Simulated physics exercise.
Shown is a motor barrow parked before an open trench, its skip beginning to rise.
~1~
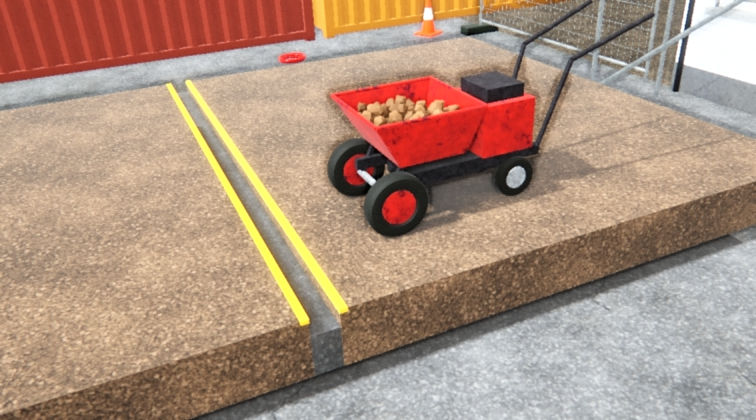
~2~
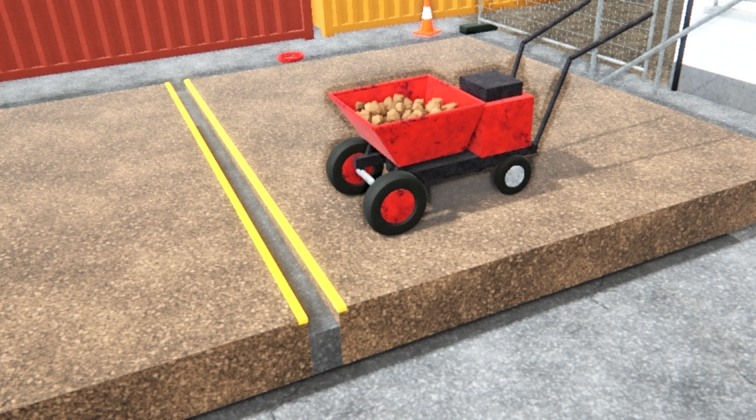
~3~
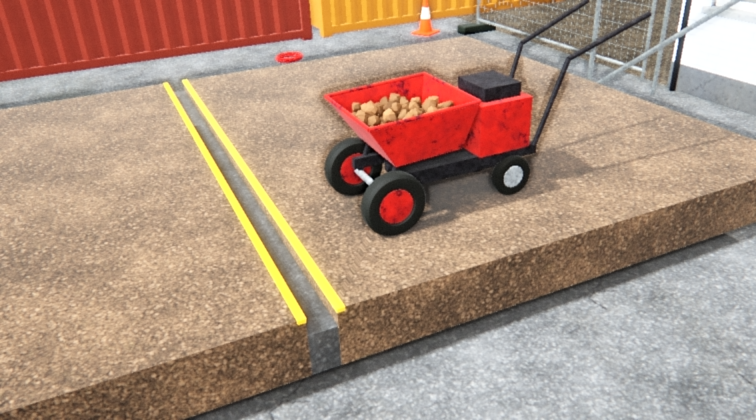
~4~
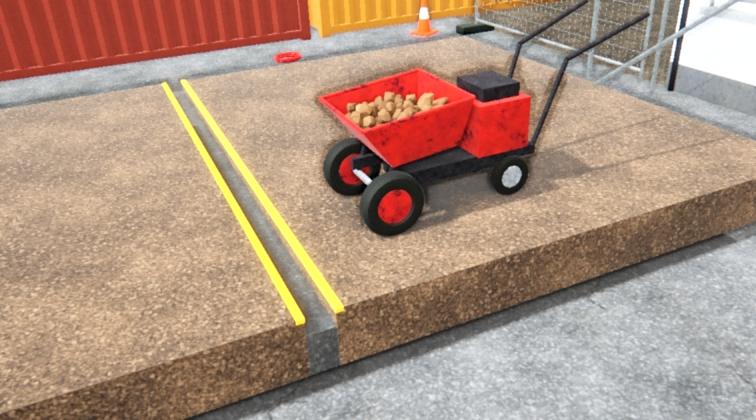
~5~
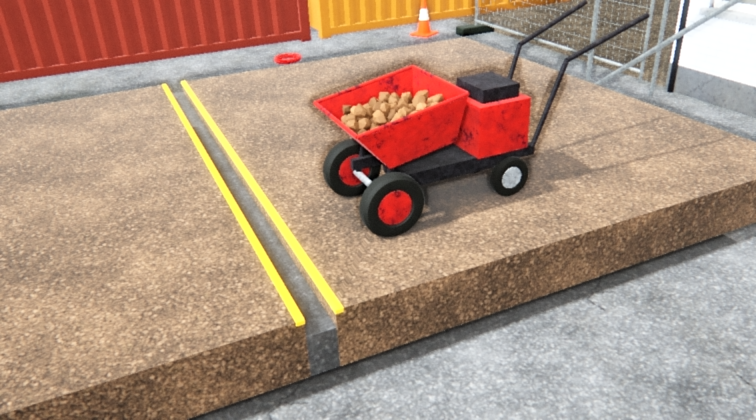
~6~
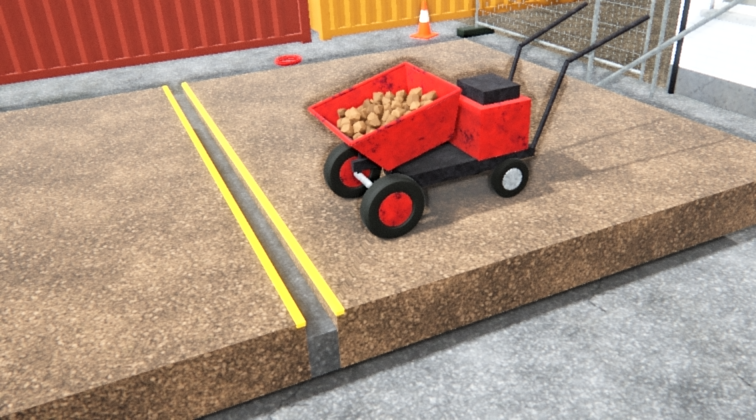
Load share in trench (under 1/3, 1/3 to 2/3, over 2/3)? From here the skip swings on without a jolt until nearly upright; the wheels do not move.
1/3 to 2/3.
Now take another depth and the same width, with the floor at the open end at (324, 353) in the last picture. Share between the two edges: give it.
I'd guess close to 70 percent.
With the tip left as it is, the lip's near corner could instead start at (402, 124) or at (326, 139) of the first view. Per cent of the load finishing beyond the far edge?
Roughly 10 per cent, then roughly 80 per cent.
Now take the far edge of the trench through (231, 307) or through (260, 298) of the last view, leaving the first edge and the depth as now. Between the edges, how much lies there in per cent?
Roughly 90 percent first and 80 percent second.
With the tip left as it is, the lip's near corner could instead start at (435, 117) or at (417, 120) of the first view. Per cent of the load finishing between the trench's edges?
About 10 %, then 20 %.
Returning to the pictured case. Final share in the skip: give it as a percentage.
20 in a hundred, roughly.
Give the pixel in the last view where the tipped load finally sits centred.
Resting centre, last frame: Roughly (270, 237).
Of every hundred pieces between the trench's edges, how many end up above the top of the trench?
I'd put it near 45 per cent.
Soon, skip tipped steeply; all in the skip.
A while on, skip tipped right over; most in the skip; a stray few short of the trench; a small part in or heaped over the trench; a stray few beyond it; a stray few falling.
Towards the end, skip tipped right over; about a third in the skip; a small part short of the trench; about half in or heaped over the trench; about a quarter beyond it.
Finally, skip tipped right over; about a quarter in the skip; a small part short of the trench; about half in or heaped over the trench; about a quarter beyond it.
